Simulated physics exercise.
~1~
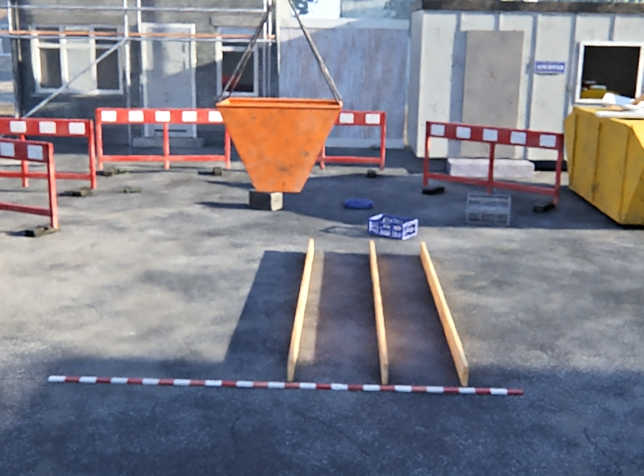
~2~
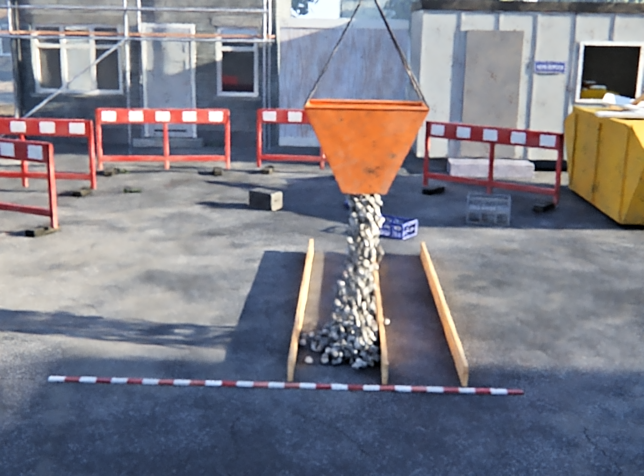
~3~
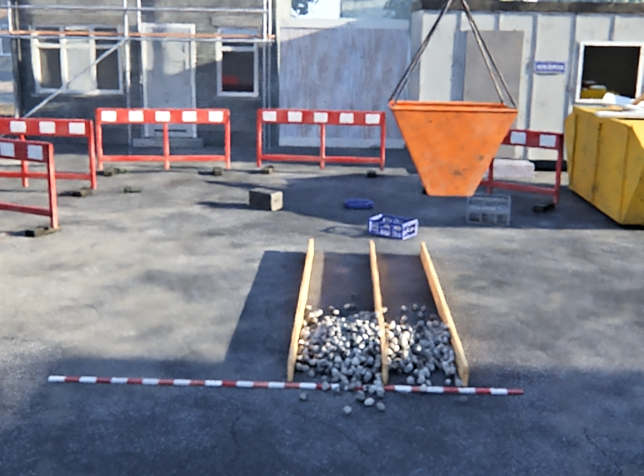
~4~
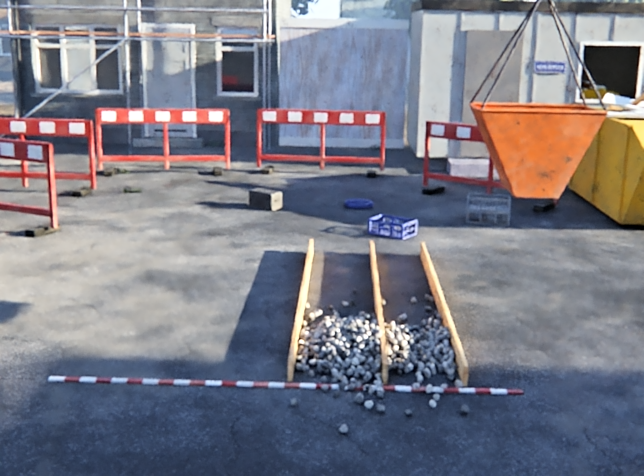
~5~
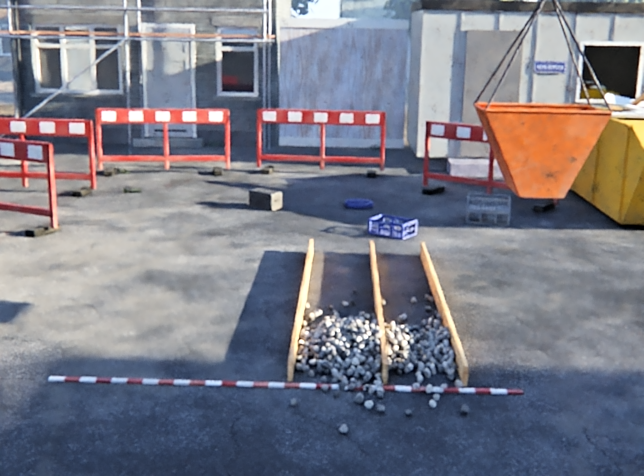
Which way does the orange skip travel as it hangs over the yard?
The orange skip moves to the right, ending up in front of the yellow container.
